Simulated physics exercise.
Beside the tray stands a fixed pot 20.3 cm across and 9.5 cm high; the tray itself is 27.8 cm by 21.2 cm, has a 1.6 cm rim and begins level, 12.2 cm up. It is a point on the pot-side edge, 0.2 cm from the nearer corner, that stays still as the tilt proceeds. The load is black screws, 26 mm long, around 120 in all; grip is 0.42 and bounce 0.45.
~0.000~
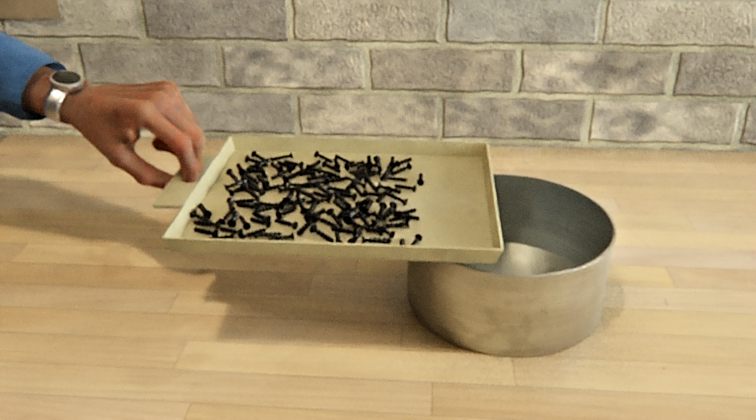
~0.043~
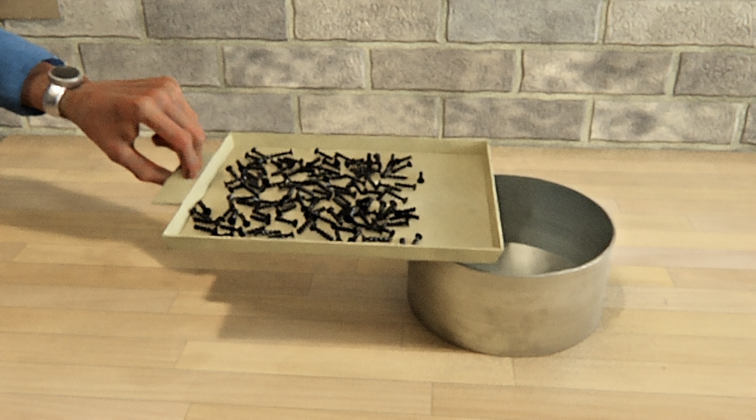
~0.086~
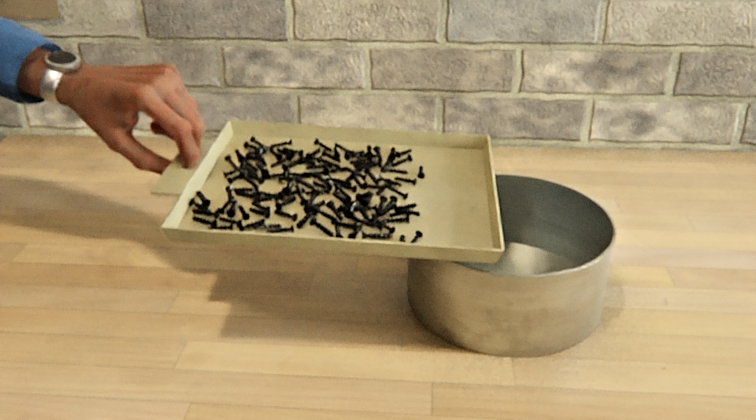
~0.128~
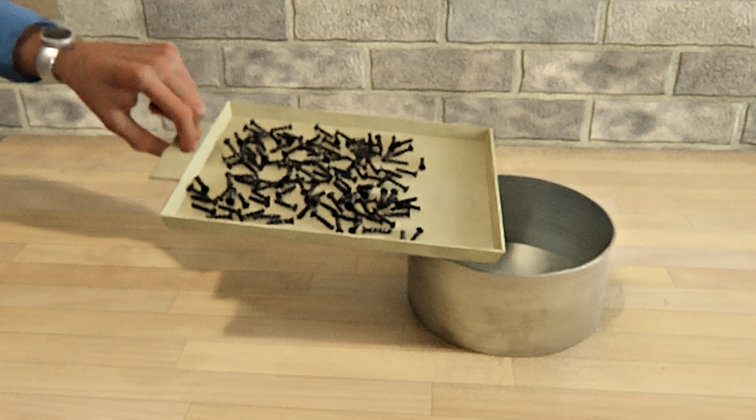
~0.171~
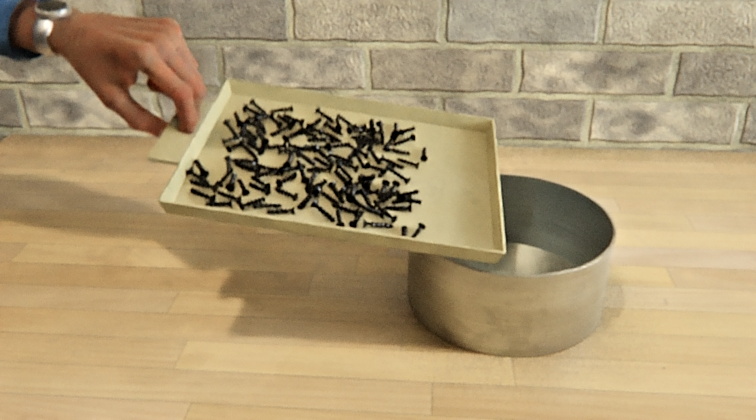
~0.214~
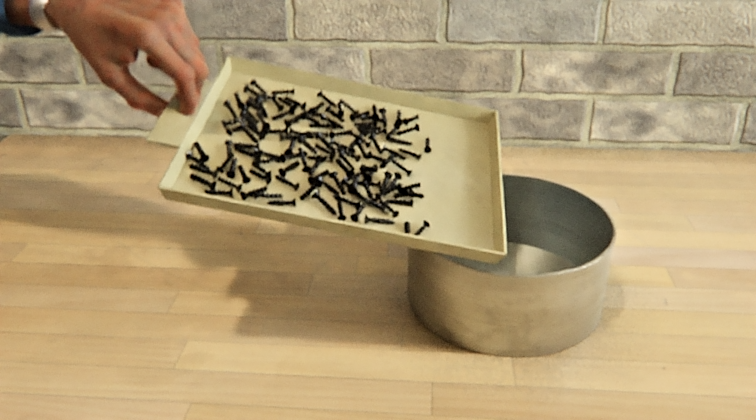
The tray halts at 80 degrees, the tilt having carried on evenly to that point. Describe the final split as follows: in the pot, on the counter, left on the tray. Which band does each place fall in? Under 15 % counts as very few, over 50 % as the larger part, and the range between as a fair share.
Pot: Very few. Counter: The larger part. Left on the tray: Very few.
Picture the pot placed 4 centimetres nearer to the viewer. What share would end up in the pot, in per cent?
Then roughly 10 percent would land in it.
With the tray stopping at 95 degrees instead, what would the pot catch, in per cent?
That would give about 0 per cent.
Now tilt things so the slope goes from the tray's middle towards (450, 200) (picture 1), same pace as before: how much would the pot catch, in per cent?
Roughly 95 per cent.
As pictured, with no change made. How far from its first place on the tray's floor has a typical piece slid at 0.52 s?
Around 5 centimetres.
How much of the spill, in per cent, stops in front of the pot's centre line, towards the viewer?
I'd put it at around 100 per cent.
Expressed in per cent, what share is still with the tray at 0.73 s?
Value: About 80%.
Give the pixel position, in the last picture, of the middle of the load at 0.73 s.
The middle of the load should be at about (500, 241) by then.
After 0.52 s, tilt 47 degrees; the tray holds 100 %, the pot 0 %.
After 0.73 s, tilt 69 degrees; the tray holds 80 %, the pot 0 %.
Then, at 1.05 s, tilt 80 degrees; the tray holds 0 %, the pot 0 %.
By 1.7 s all is still; pot 0 %, counter 100 %, tray 0 %.
